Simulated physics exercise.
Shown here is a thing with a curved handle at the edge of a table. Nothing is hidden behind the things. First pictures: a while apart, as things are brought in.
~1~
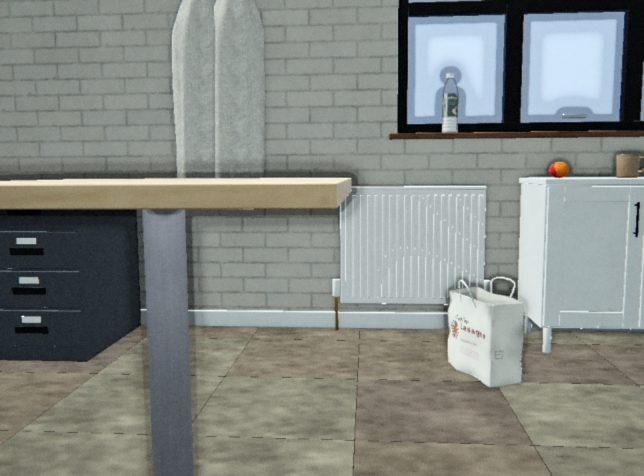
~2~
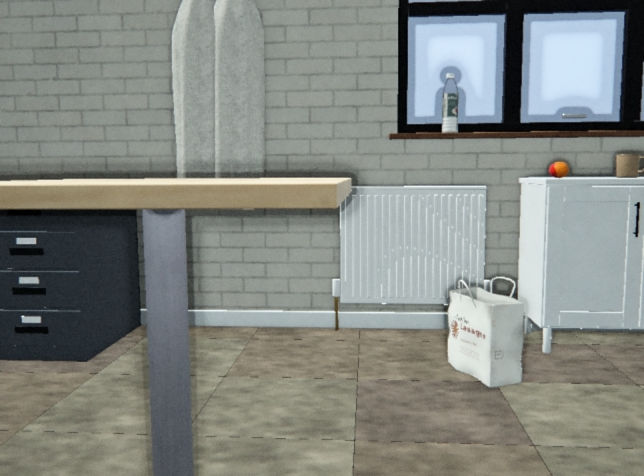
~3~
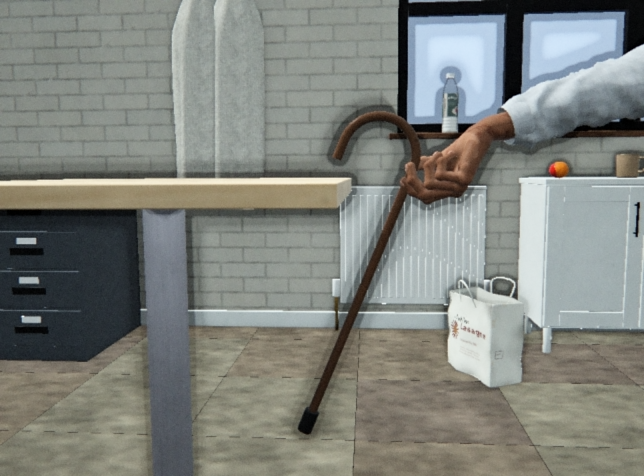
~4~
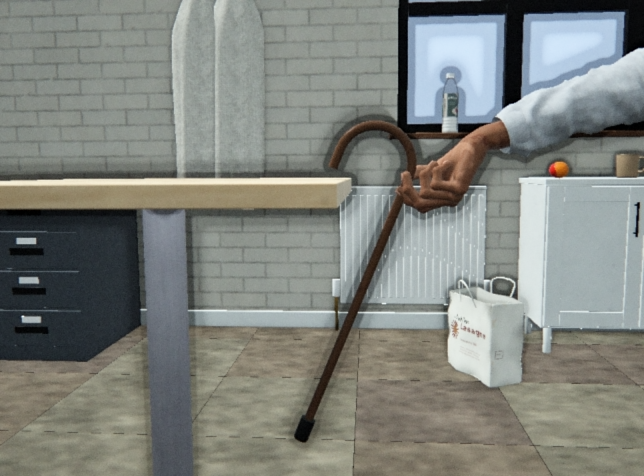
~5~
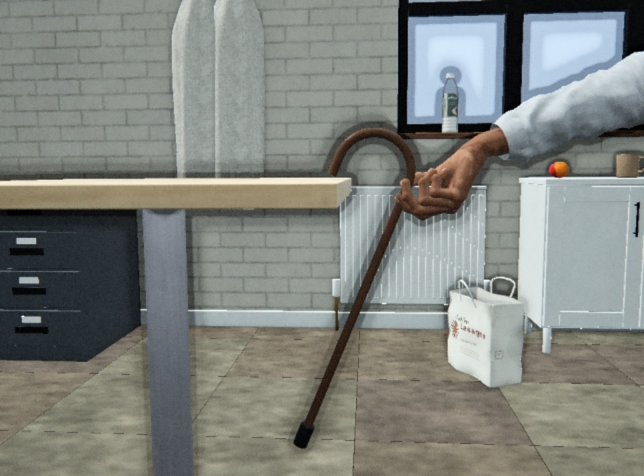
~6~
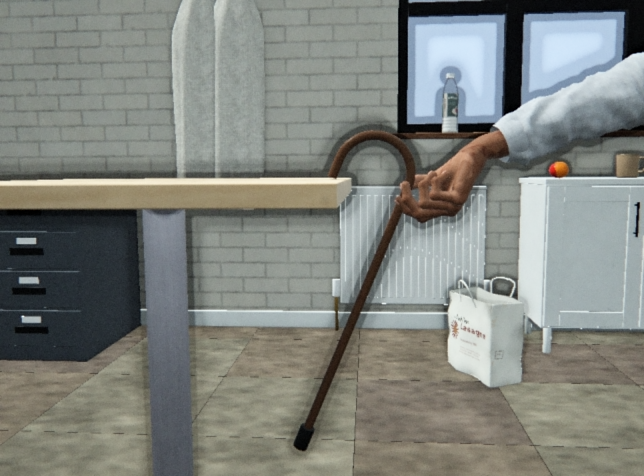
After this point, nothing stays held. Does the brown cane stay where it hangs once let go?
Yes.
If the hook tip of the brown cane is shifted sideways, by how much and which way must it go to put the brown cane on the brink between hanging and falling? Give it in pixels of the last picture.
Shift needed: Around 16 pixels, direction right.
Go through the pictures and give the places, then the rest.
Table (163, 189), in the first picture.
Table (163, 189), in the second picture.
Still on the way; brown cane (332, 271); table (163, 189), in the third picture.
Still on the way; brown cane (329, 280); table (163, 189), in the fourth picture.
Still on the way; brown cane (327, 286); table (163, 189), in the fifth picture.
In place, still held; brown cane (327, 289); table (163, 189), in the sixth picture.
Then, 0.40 s past the last view, brown cane at rest near (329, 290).
Finally, the brown cane remains in place, near (329, 290).
